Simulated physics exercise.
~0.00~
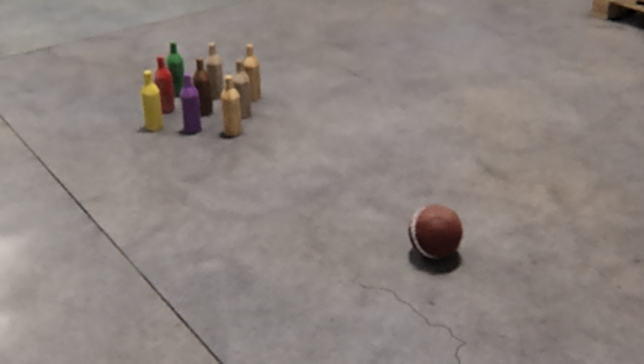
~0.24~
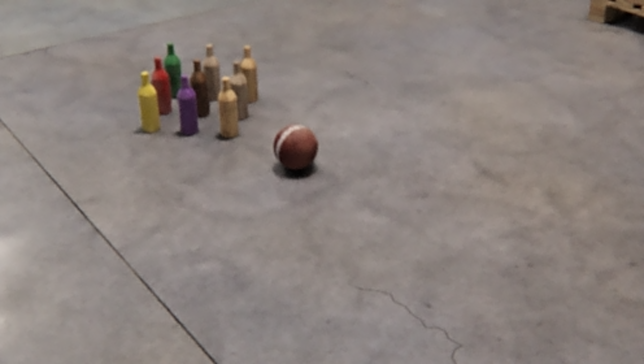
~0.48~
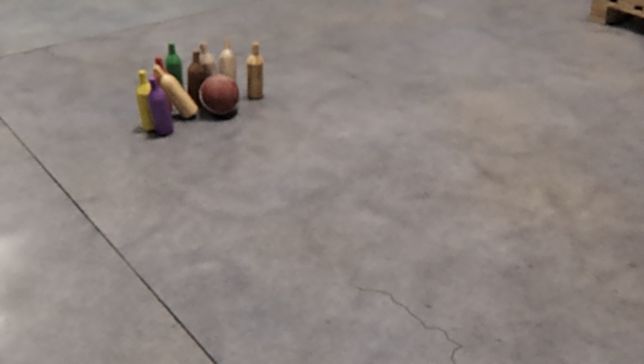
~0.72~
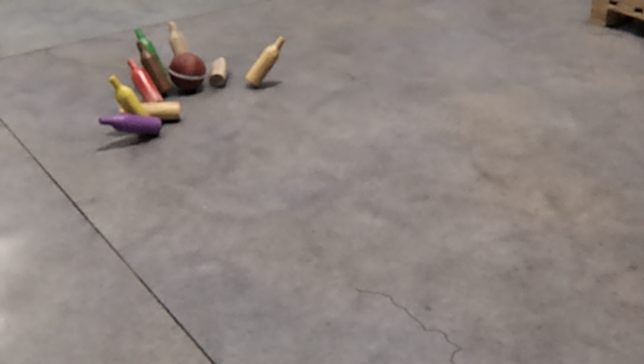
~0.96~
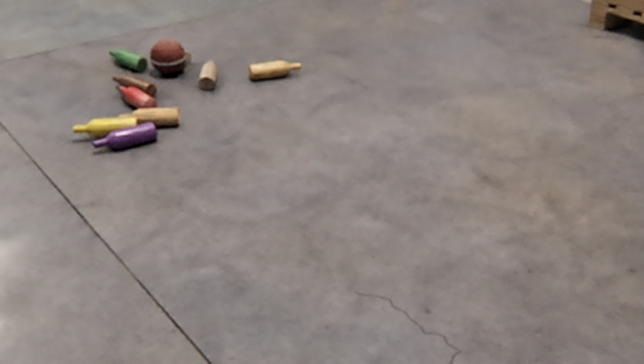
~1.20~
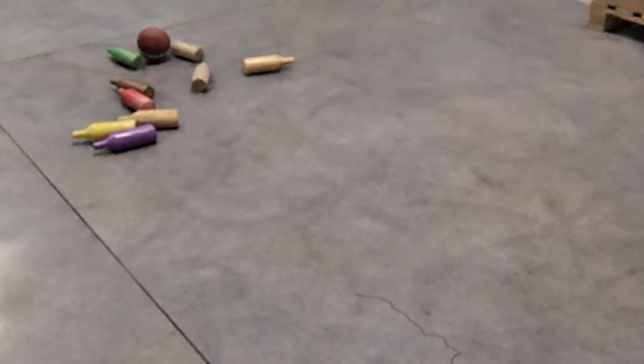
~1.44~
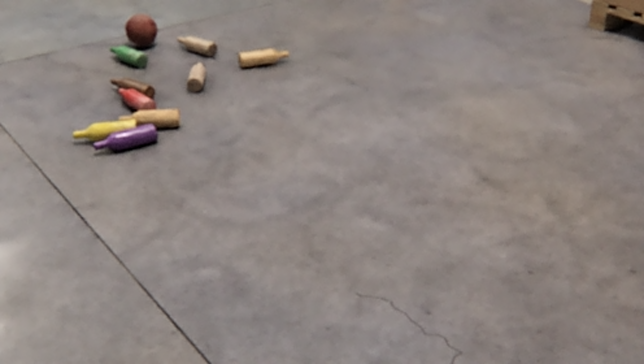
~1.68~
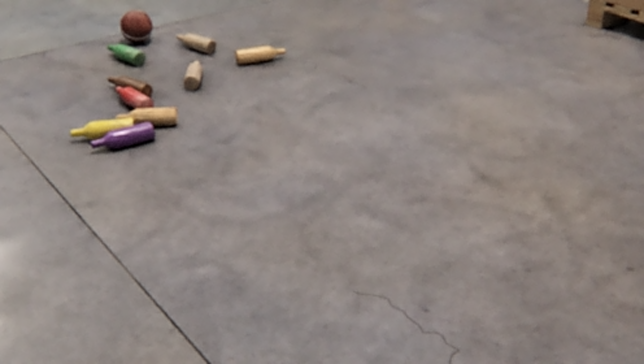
A dark red ball with a pale stripe rolls from the right across a grey concrete floor, seen from above at an angle by a slightly swaying camera. Nine bottle-shaped wooden skittles stand grouped at the upper left, with yellow, red, green and purple ones among brown and tan ones, and a pallet corner shows at the upper right. The ball travels left and away, then ploughs into the group. Skittles tip and scatter, the purple one toppling leftward at the near side. Soon all lie on the floor, while the ball rolls past them and slows beyond the green one.
